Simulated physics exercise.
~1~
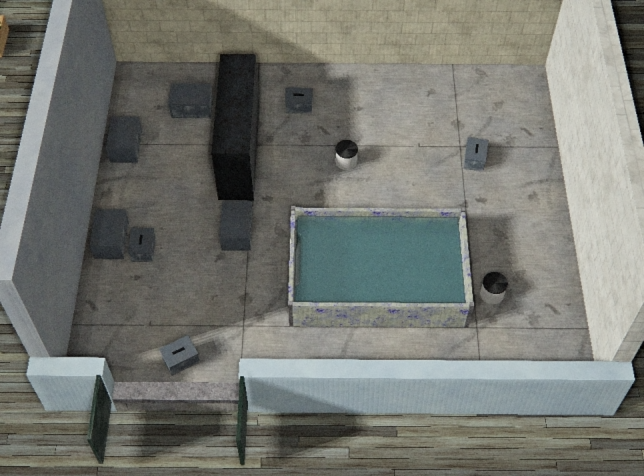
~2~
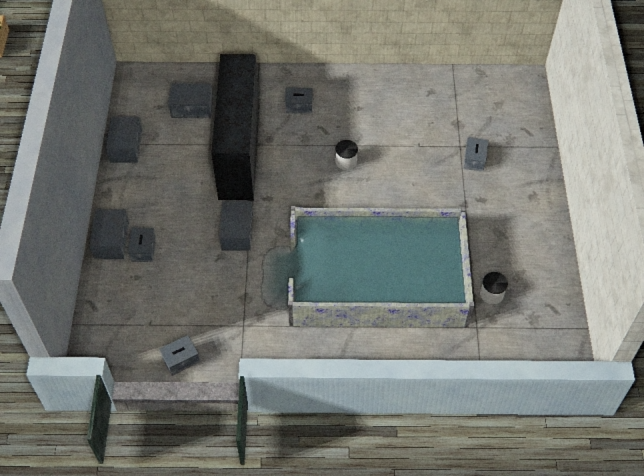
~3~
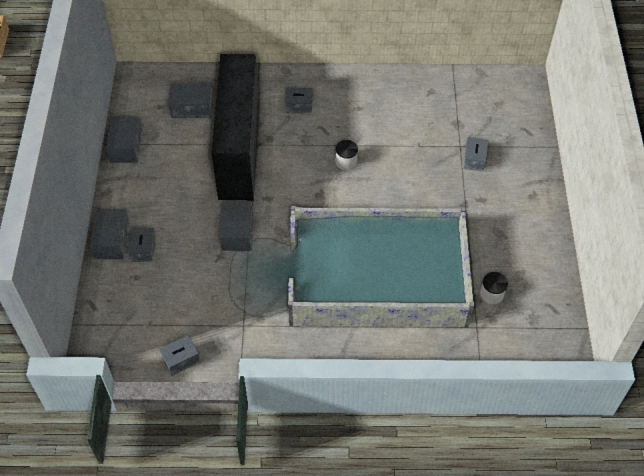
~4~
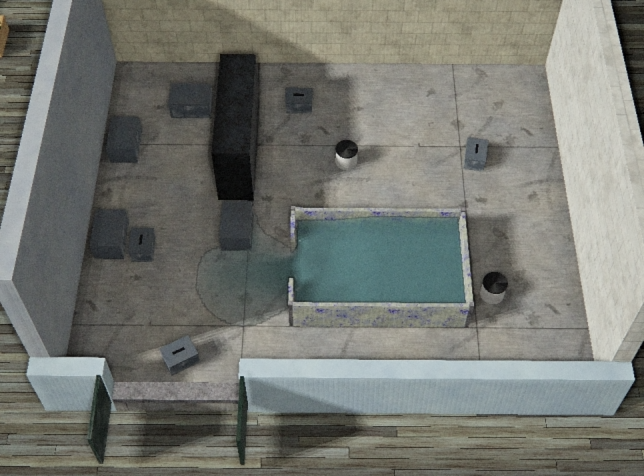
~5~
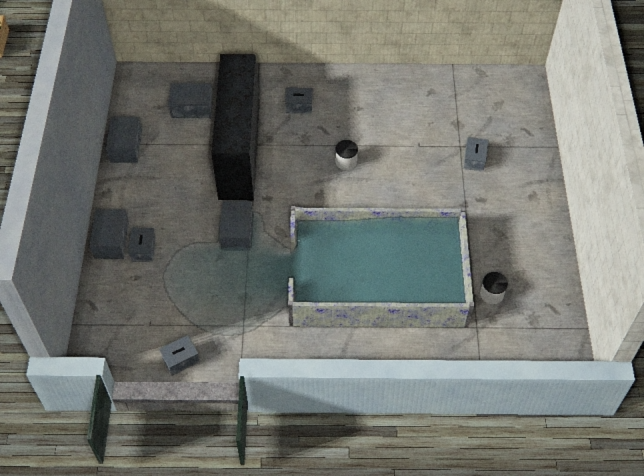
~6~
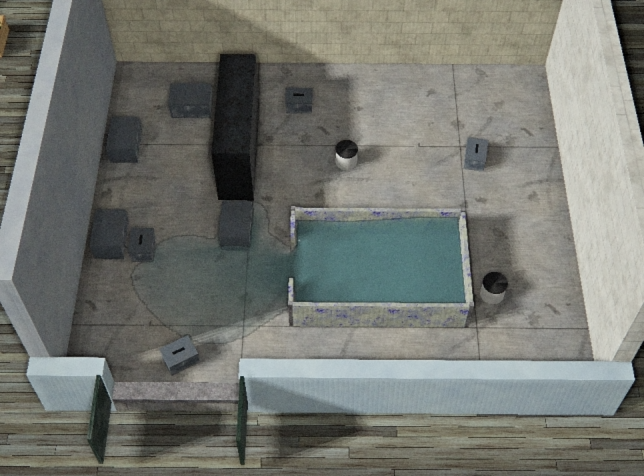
A rectangular tank of blue-green water in a walled yard burst open on its left side, and water poured through the gap and spread leftward across the floor while the scattered boxes stayed put.
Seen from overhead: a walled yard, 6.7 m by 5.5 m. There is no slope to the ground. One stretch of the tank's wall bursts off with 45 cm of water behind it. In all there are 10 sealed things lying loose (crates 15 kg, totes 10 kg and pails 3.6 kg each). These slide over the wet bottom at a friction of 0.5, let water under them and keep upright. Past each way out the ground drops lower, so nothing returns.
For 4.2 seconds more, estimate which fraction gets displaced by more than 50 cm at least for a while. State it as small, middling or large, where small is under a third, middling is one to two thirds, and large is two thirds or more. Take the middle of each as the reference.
Middling.
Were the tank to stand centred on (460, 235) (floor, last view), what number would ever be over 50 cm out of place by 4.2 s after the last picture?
Result: 2.
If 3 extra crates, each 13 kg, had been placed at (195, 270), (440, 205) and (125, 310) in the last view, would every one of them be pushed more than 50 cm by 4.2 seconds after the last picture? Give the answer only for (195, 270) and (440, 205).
Outcome: Breaks the threshold first, stays within second.
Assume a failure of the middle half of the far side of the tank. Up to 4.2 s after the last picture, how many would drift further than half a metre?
The answer would then be 2.
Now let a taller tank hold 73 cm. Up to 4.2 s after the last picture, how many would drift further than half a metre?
Then the count would be 6.
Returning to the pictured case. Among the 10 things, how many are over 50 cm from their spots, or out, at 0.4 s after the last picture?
I make it 0 by then.
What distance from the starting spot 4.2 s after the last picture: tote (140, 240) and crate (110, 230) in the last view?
Net shifts, in order: 150 cm and 200 cm.
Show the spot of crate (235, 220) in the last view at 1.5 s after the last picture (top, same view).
Roughly at (177, 184).
Then, 0.4 s after the last picture 0 of 10 are over 50 cm from their spots; 0 afloat.
Then, 1.5 s after the last picture 1 of 10 are over 50 cm from their spots; 1 afloat.
Then, 2.8 s after the last picture 3 of 10 are over 50 cm from their spots; 2 afloat.
Then, 4.2 s after the last picture 4 of 10 are over 50 cm from their spots, and 4 have been at some point; 0 afloat.
